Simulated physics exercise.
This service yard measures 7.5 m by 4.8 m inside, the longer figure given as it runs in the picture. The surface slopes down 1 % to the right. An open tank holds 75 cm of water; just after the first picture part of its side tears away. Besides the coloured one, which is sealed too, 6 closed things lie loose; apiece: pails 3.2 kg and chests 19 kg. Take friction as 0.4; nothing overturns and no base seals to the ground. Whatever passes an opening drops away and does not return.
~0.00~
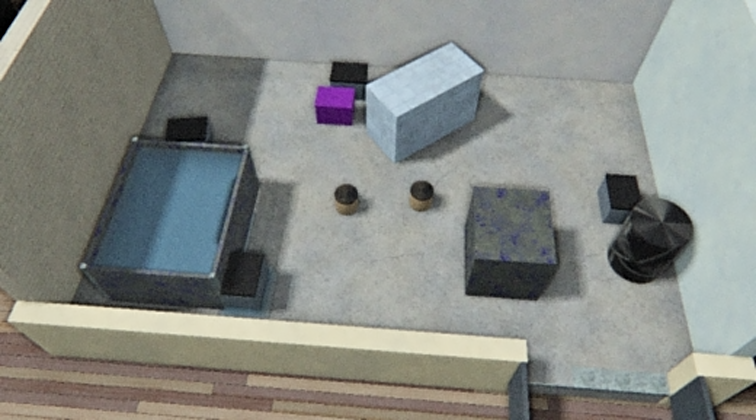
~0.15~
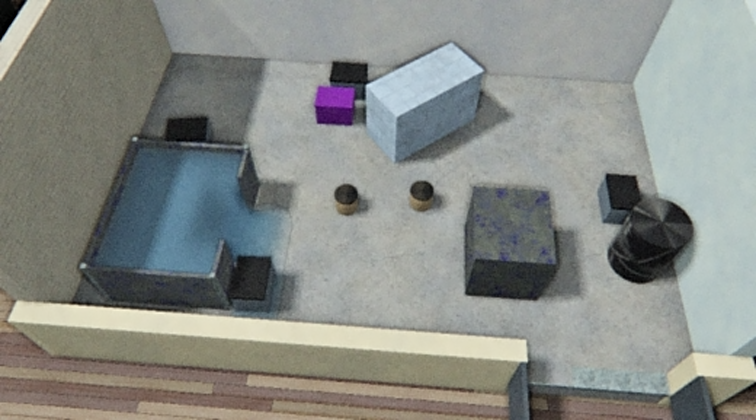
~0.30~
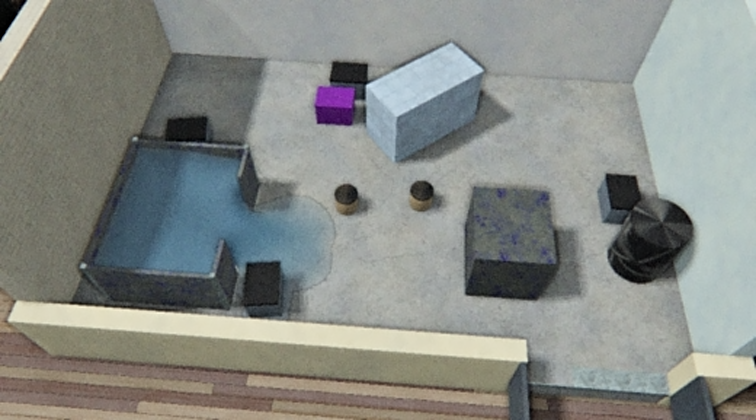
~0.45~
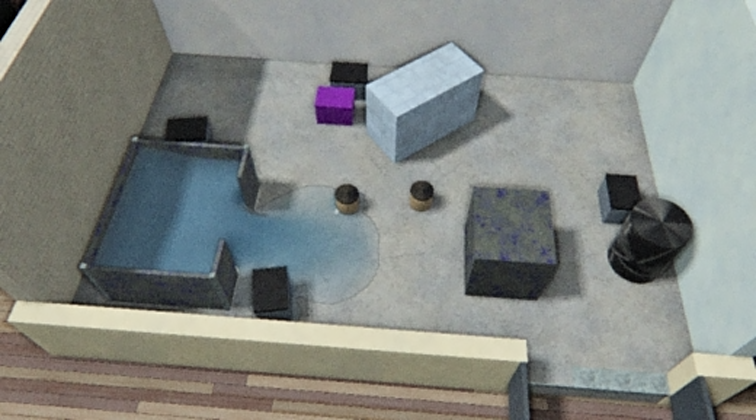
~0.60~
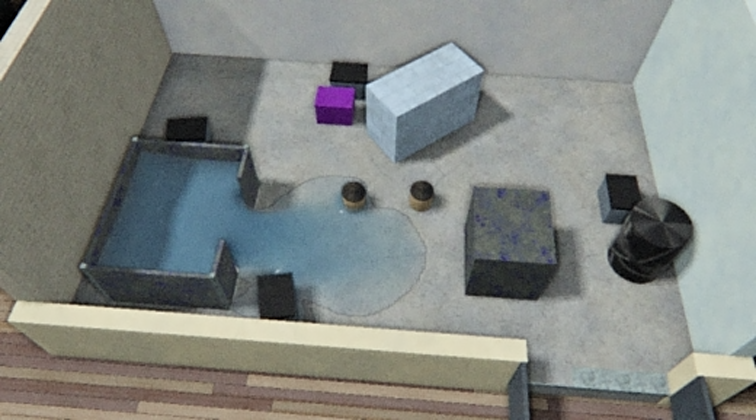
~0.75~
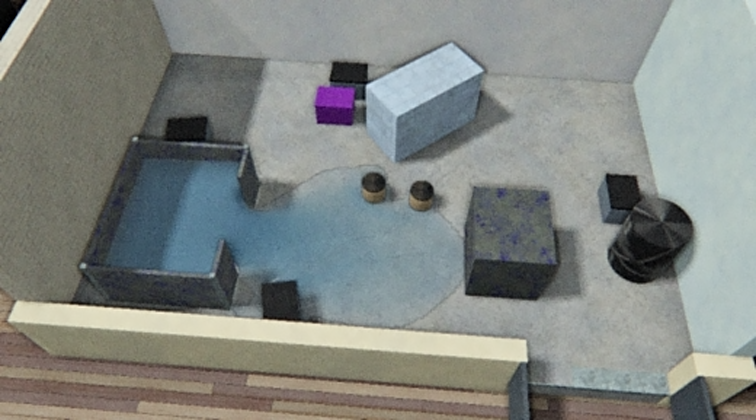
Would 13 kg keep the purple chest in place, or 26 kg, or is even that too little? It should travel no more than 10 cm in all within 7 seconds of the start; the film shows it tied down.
Verdict: The smaller load will do.
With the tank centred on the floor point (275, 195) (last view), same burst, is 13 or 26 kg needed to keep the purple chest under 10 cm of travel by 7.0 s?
In that case the lower weight is enough.
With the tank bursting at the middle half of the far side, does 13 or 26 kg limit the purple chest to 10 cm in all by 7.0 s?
In that case neither load is enough.
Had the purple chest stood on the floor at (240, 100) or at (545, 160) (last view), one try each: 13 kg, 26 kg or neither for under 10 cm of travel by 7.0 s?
In that order: The smaller is enough; neither is enough.
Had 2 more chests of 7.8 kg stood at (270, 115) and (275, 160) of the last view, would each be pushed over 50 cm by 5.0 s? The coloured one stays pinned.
In that order: Less, less.
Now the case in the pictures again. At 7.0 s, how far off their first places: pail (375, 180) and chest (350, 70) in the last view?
In that order: 450 cm, 0 cm.
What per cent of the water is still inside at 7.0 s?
About 88 per cent.
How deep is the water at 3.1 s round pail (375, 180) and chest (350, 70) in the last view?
Roughly 12 and 1 cm.
After 1.4 s the purple chest would be 0 cm from its start with 13 kg and 0 cm from its start with 26 kg; 0 cm of water round it then.
After 3.1 s the purple chest would be 0 cm from its start with 13 kg and 0 cm from its start with 26 kg; 3 cm of water round it then.
After 4.9 s the purple chest would be 0 cm from its start with 13 kg and 0 cm from its start with 26 kg; 2 cm of water round it then.
After 7.0 s the purple chest would be 0 cm from its start with 13 kg and 0 cm from its start with 26 kg; 2 cm of water round it then.
